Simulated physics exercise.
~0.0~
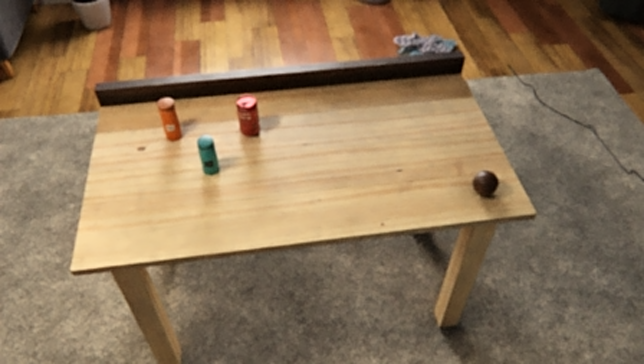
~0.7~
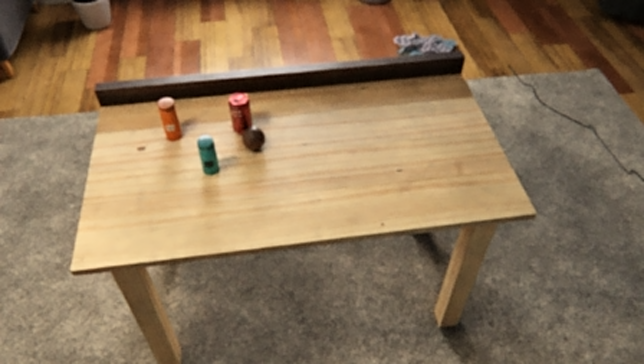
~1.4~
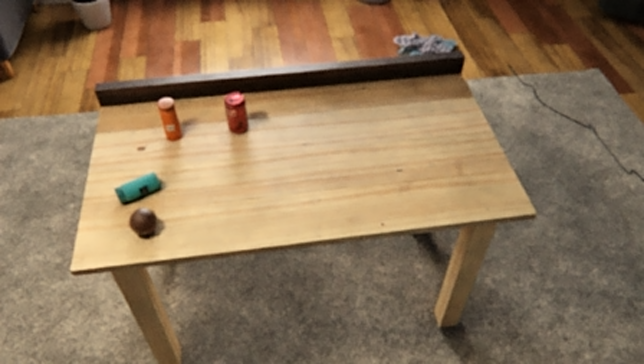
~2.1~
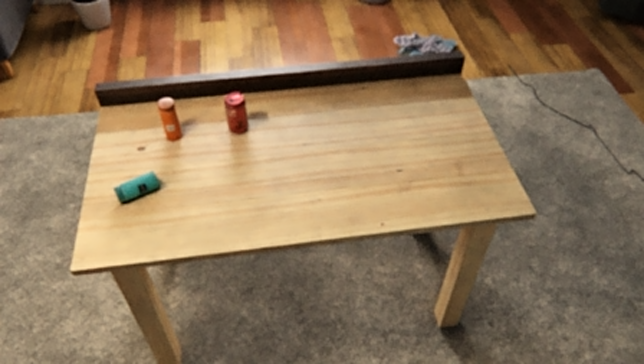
A brown ball rolls left across the table, nudges a red can, topples a turquoise shaker, and disappears.
